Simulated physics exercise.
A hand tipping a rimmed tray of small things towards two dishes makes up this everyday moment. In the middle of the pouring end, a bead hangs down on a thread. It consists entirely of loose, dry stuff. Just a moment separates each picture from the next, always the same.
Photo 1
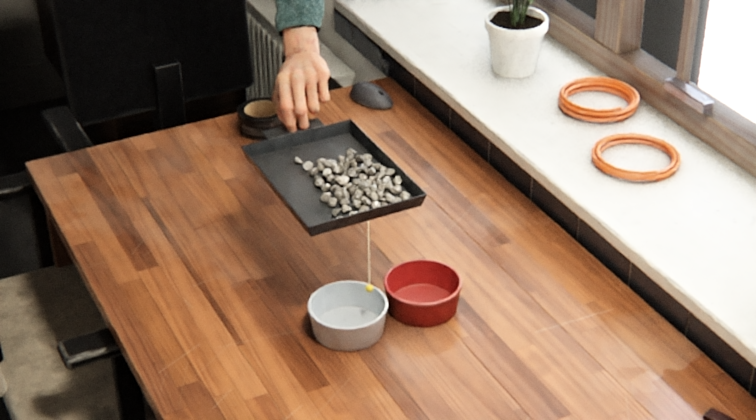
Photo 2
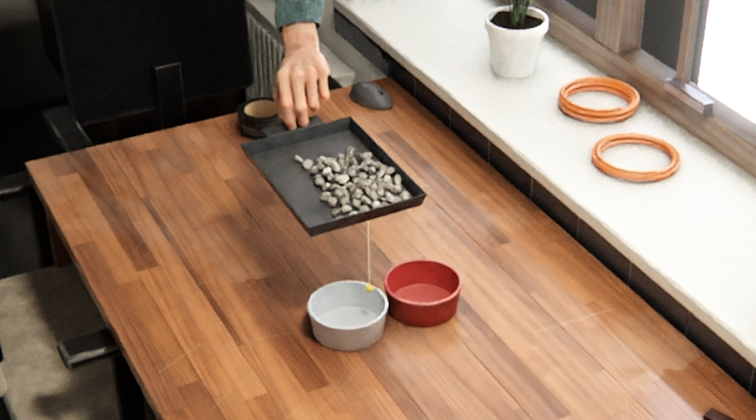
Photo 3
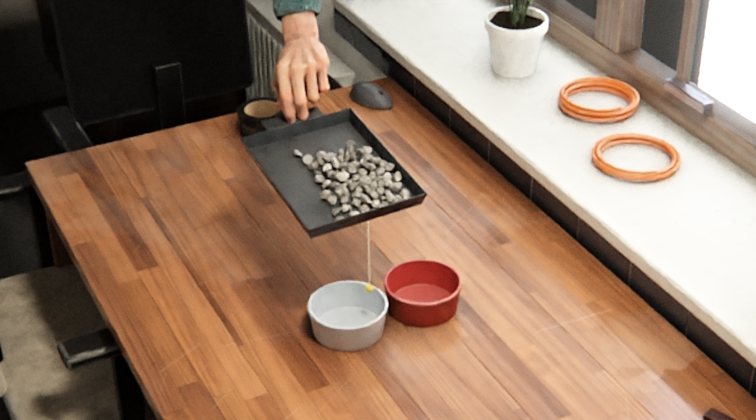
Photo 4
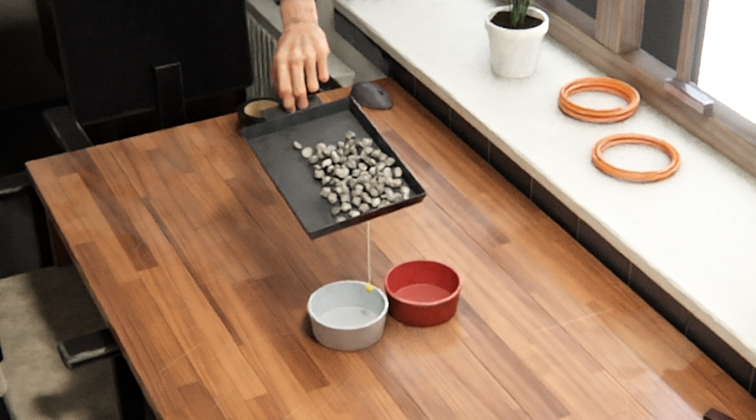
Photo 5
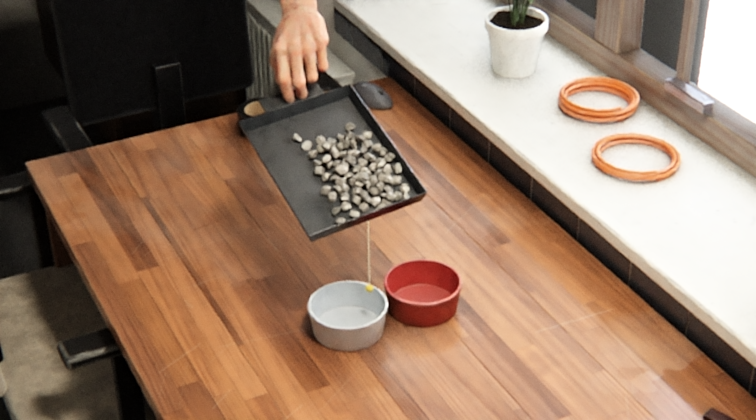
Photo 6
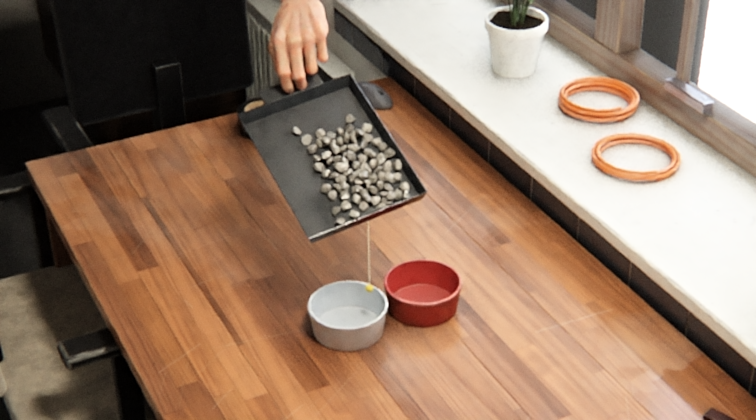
At first, a hand holds a black rimmed tray of gray pebbles nearly level above a gray dish and a red dish on a wooden table. Then the hand gradually raises the far end, so the tray slants more steeply toward the dishes, its near left corner dipping slightly, while the pebbles stay on it.
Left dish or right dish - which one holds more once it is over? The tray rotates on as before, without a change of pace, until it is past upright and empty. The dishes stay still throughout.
More pours into the left one.
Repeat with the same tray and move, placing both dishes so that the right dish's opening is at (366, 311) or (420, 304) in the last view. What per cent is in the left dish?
Roughly 30 per cent, and 80 per cent.
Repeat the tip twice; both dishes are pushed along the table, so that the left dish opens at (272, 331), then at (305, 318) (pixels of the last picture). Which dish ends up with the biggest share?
In order of the tries: The dish on the right side, then the dish on the left side.
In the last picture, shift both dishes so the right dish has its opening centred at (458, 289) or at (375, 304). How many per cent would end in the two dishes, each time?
First case: Some 20 %; second case: Some 80 %.
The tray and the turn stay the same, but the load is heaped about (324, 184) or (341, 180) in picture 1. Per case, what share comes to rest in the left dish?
Around 40 percent the first time and around 40 percent the second time.
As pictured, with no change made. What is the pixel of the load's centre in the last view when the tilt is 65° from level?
Centre estimate: (345, 211).
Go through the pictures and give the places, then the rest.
Corners of the pouring end near (310, 224) and (421, 193), level; middle of the load near (356, 182), bits of gravel; left dish near (365, 335); right dish near (441, 311); bead on its thread near (369, 288), in the first frame.
Corners of the pouring end near (310, 224) and (421, 193), level; middle of the load near (356, 181), in the second frame.
Corners of the pouring end near (311, 226) and (422, 192), tipped barely, lowest at the left corner; middle of the load near (356, 178), in the third frame.
Corners of the pouring end near (311, 229) and (422, 191), tipped a little, lowest at the left corner; middle of the load near (356, 173), in the fourth frame.
Corners of the pouring end near (311, 231) and (422, 190), tipped clearly, lowest at the left corner; middle of the load near (356, 169), in the fifth frame.
Corners of the pouring end near (311, 234) and (422, 190), tipped clearly, lowest at the left corner; middle of the load near (356, 165); left dish near (365, 335); right dish near (441, 311), in the sixth frame.
Shortly afterwards, tray tipped steeply; all but a few on the tray; only a few in the air.
Next, tray tipped past a quarter turn; a little on the tray; near a quarter in the left dish; near half outside both; near a quarter in the air.
Some moments later, tray tipped past a quarter turn; near a third in the left dish; near two thirds outside both.
In the end, tray tipped past a quarter turn; near a third in the left dish; none at all in the right dish; near two thirds outside both.
